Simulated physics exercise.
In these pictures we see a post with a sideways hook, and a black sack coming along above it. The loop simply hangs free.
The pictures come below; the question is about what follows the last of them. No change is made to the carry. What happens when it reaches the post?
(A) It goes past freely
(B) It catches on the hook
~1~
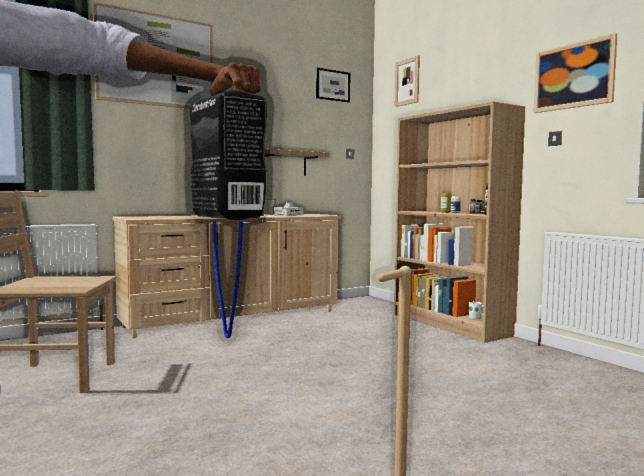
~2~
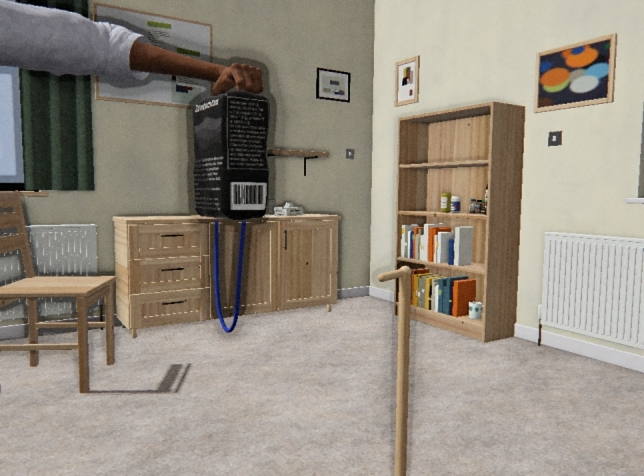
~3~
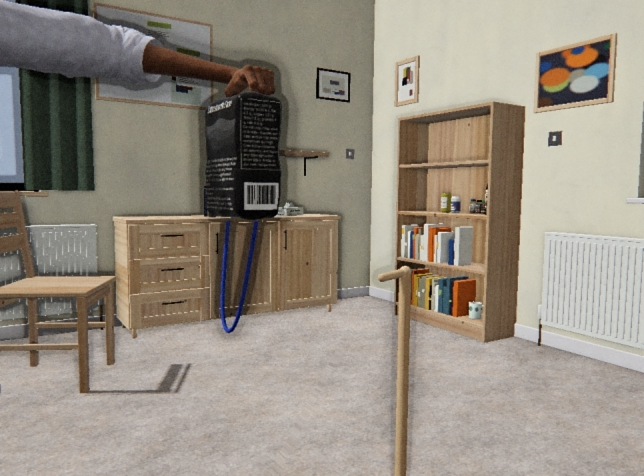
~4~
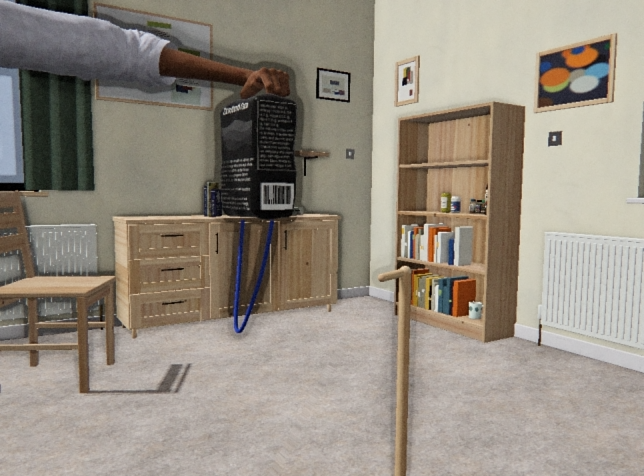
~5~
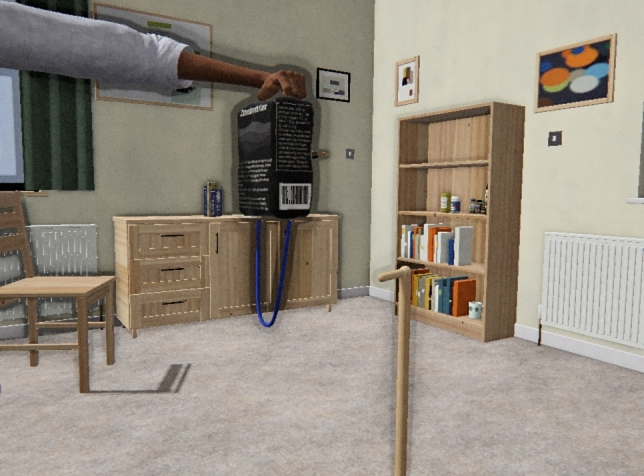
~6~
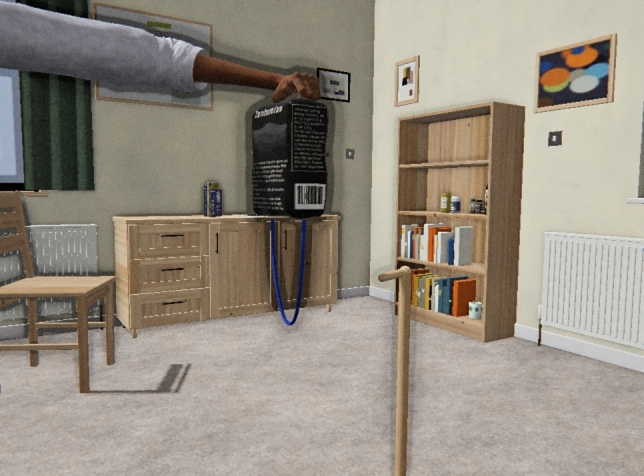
The answer is B.
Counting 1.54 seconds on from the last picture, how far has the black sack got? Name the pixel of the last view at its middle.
At that moment its middle is at (419, 167) in the last view.
Then, 0.70 s on from there, sack nearing the post near (353, 164).
Then, 1.54 s on from there, sack over the post near (419, 167).
In the end, sack past the post near (455, 169); loop tight round the post, hand stopped. The black sack snags on the hook.
